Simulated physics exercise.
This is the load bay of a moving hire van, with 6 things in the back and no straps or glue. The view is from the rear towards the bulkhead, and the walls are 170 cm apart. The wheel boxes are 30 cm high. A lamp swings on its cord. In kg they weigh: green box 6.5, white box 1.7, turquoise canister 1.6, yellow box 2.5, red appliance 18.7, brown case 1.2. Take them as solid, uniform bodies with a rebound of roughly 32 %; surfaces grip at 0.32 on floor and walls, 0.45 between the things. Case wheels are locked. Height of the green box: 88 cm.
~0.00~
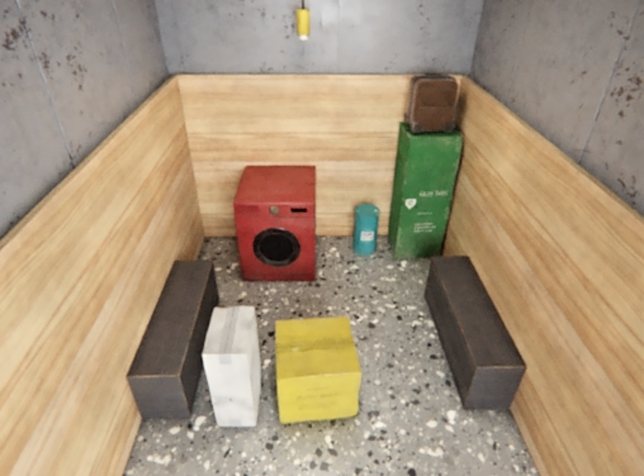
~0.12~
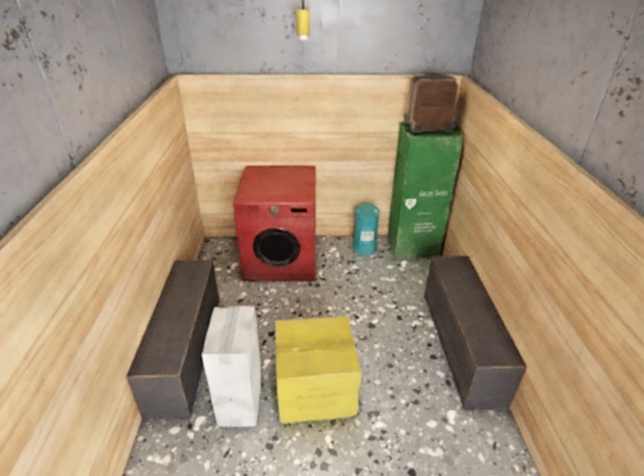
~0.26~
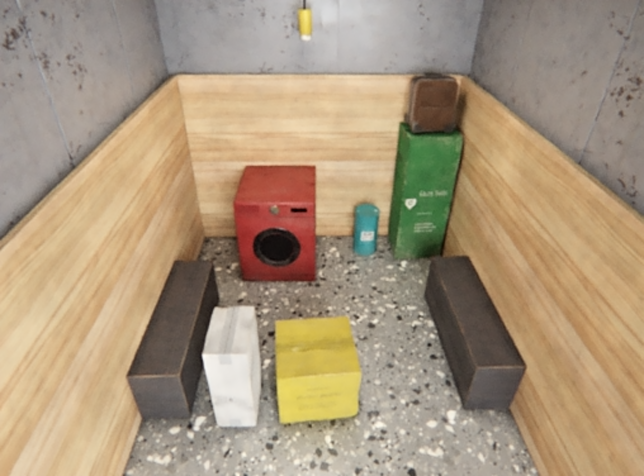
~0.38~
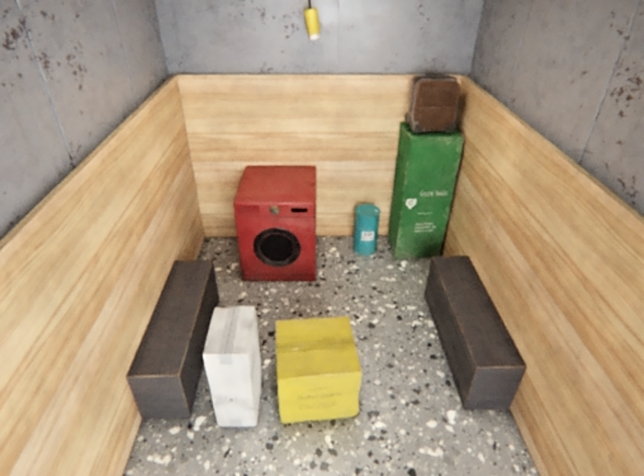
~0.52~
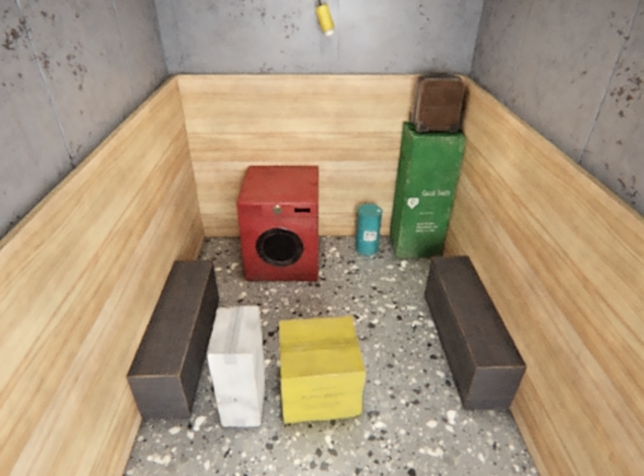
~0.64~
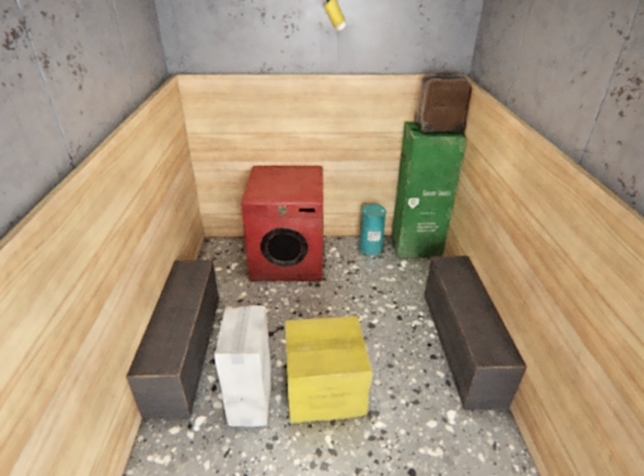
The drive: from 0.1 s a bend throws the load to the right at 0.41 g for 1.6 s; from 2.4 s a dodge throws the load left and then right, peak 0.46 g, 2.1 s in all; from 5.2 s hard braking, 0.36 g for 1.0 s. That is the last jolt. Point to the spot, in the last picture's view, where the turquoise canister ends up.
It ends at about (382, 224).
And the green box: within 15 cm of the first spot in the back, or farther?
The green box stays put.
By 1.24 s, push 0.41 g right; turquoise canister 13 cm from its spot near (384, 230); white box 38 cm from its spot; yellow box 38 cm from its spot.
By 3.44 s, smooth; turquoise canister 6 cm from its spot near (374, 228); white box 52 cm from its spot; yellow box 44 cm from its spot.
When it is over (6.9 s), not toppled but over 15 cm from the start, white box, yellow box and red appliance; the other 3 within 15 cm of the start. End places, in pixels of the last picture, turquoise canister near (382, 224).
